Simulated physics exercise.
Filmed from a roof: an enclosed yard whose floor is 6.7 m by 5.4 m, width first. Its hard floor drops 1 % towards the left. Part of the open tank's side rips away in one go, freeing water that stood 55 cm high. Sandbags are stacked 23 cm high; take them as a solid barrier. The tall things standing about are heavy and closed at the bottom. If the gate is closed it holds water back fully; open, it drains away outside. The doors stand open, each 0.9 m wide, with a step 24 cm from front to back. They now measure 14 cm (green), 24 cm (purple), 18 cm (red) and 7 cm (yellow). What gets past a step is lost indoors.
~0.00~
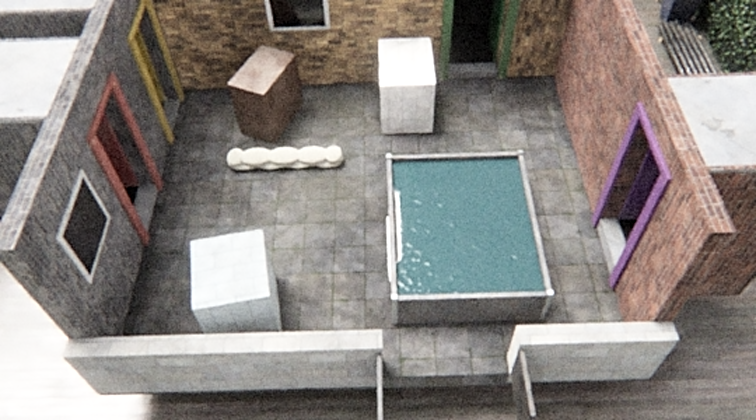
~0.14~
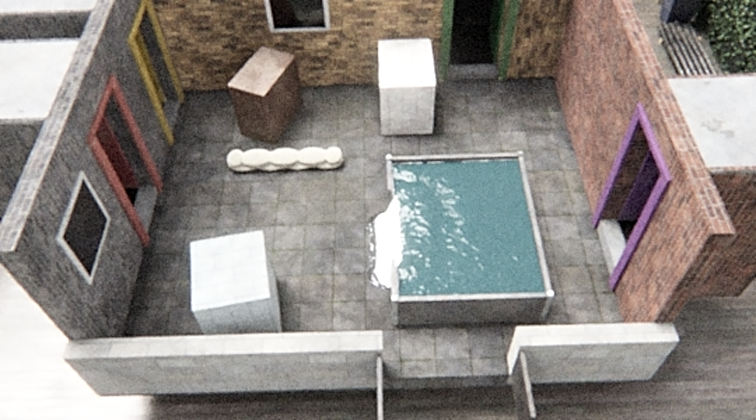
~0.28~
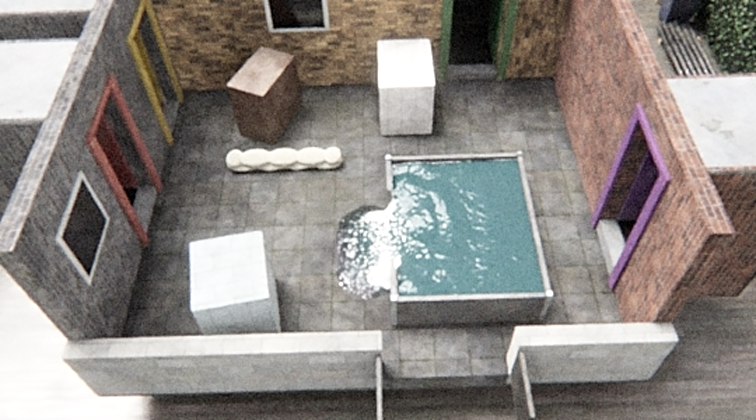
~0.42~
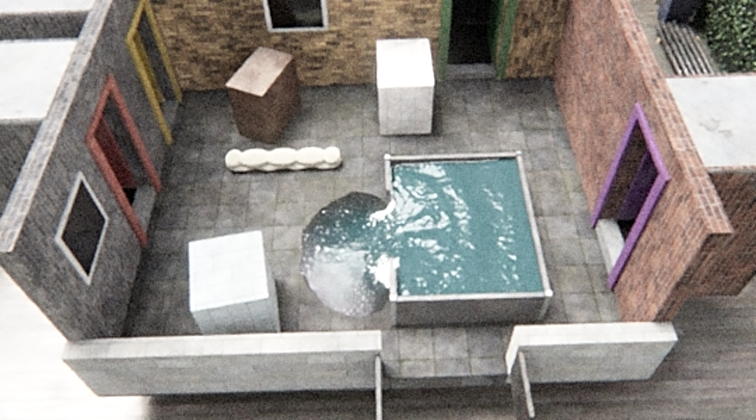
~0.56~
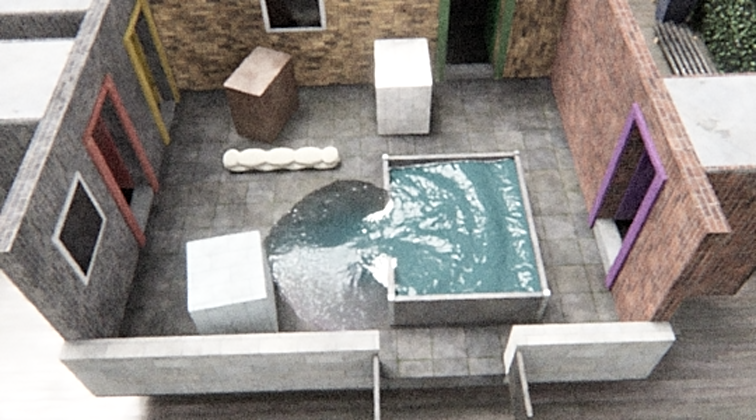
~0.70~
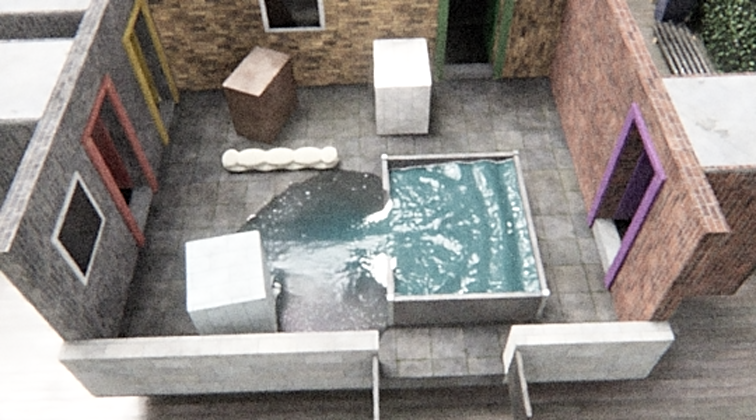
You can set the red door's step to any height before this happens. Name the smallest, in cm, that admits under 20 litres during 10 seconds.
About 22 cm.
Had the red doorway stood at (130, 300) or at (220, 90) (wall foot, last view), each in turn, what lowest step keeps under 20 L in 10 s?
Roughly 15 and 16 cm.
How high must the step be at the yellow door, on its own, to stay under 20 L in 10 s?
Roughly 16 cm at yellow.
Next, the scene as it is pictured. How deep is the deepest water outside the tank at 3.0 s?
About 27 cm.
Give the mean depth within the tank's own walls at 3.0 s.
Some 27 cm.
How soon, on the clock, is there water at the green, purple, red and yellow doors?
Arrival: Green 5.5 s, purple 5.0 s, red 1.3 s, yellow 2.2 s.
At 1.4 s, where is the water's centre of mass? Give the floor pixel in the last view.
Around (406, 245).
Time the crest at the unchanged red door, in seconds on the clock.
Around 2.4 s.
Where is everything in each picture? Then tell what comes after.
In the first picture, still water, 55 cm deep, in the open tank at (462, 223); the red door at (131, 170) is dry.
In the second picture, the gap is at (394, 242), the front 0.3 m out at (376, 281); the back of the open tank holds 55 cm.
In the third picture, the gap is at (393, 243), the front 0.7 m out at (346, 278); the back of the open tank holds 55 cm.
In the fourth picture, water pours out at (392, 242) and has run 1.2 m, to (308, 269); about 8 cm deep outside, 55 cm at the back.
In the fifth picture, the gap is at (390, 242), the front 1.8 m out at a hidden place; the back of the open tank holds 53 cm.
In the sixth picture, the front is at a hidden place, 2.4 m from the gap at (390, 241); 4.1 m2 of floor is wet, 47 cm left at the back; the red door at (126, 172), 3.8 m from the gap, is still 1.5 m from the nearest water.
After 1.4 s water covers 30 % of the floor, deepest (34 cm) near (384, 245); 12 cm at the red door, 0 litres in over its 18 cm step.
After 3.0 s water covers 45 % of the floor, deepest (27 cm) near (146, 225); 27 cm at the red door, 33 litres in over its 18 cm step.
After 10.0 s water covers 85 % of the floor, deepest (17 cm) near (176, 103); 15 cm at the red door, 60 litres in over its 18 cm step.
At the red door as built, the water arrived by 1.3 s and peaked near 30 cm at 2.4 s.
Run again over the same 10 s with other heights there, 36 litres in over 20 cm, 3 litres over 27 cm. The limit of 20 litres is kept from about 22 cm up.
